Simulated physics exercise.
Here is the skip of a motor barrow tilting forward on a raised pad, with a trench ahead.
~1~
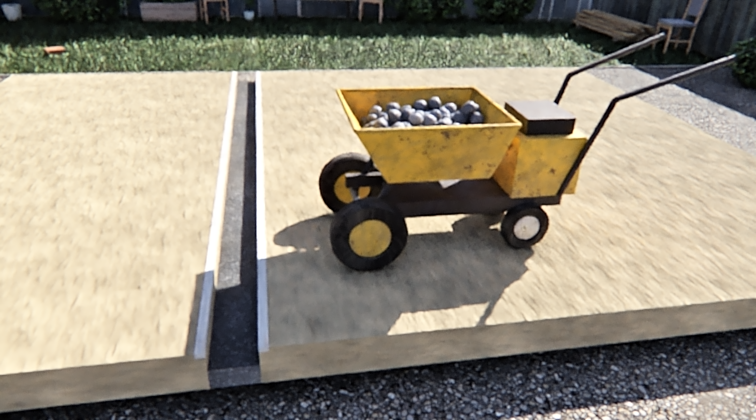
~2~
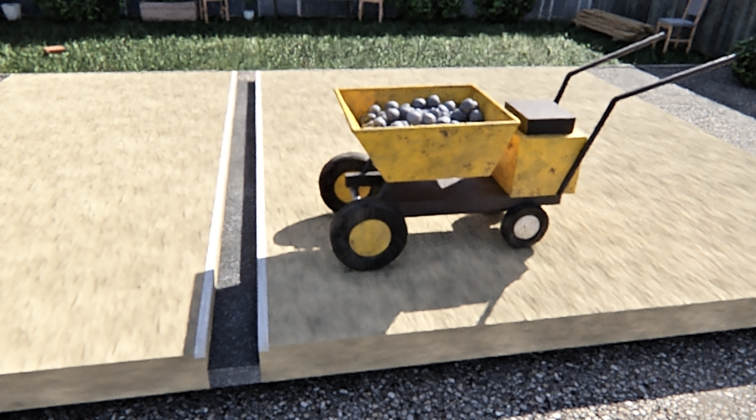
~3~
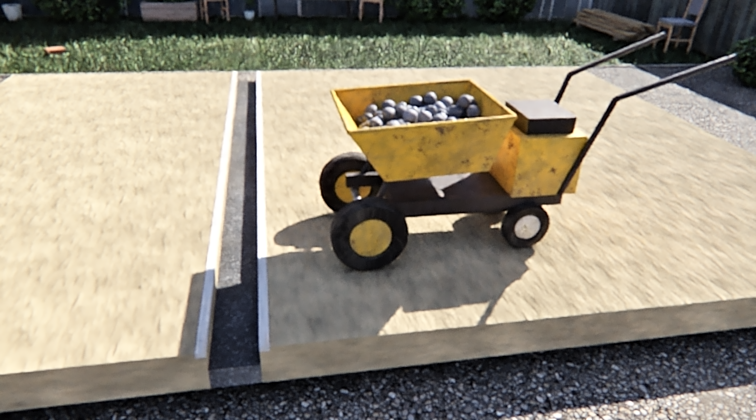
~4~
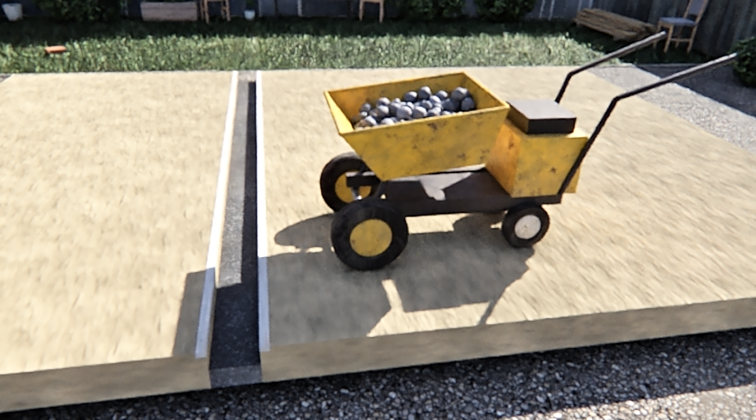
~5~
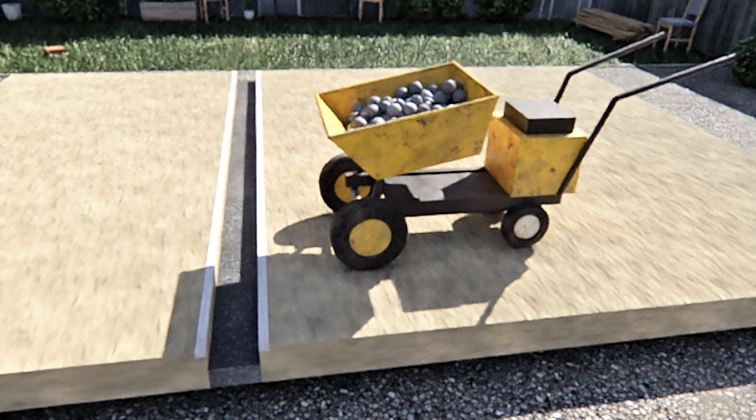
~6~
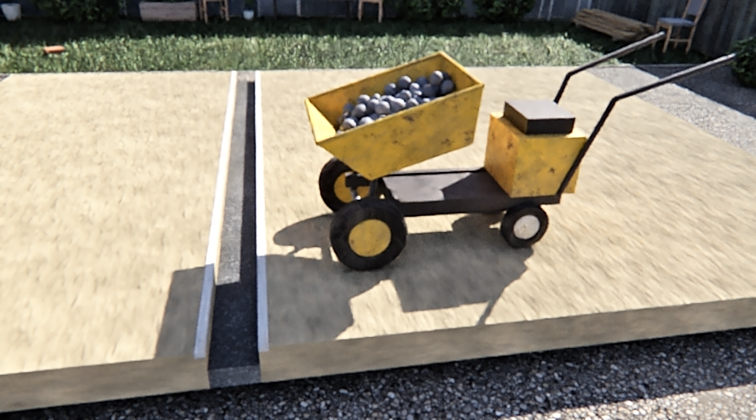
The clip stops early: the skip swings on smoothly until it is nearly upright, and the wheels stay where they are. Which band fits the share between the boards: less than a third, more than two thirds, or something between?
The trench ends with between a third and two thirds of it.
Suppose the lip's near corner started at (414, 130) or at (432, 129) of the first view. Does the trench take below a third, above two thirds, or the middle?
In turn: One to two thirds; in the middle band.
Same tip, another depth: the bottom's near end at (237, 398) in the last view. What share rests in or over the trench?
It comes to 50 per cent or so.
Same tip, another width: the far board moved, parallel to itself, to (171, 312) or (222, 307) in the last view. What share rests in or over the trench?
First some 80, then 20 per cent.
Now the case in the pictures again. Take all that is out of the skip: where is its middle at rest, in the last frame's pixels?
Near (205, 242).
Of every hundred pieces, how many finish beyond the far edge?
Near 55 %.
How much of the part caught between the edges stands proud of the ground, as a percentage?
Some 30 per cent.
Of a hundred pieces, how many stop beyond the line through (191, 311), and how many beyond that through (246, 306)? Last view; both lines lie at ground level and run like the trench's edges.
First some 50, then 90 per cent.
Just after the last frame, skip tipped steeply; every one in the skip.
A moment on, skip tipped right over; the larger part in the skip; about a tenth in or heaped over the trench; about a tenth beyond it; about a tenth falling.
Further on, skip tipped right over; about a tenth in the skip; roughly half in or heaped over the trench; roughly half beyond it.
When it is over, skip tipped right over; just a few short of the trench; roughly half in or heaped over the trench; roughly half beyond it.
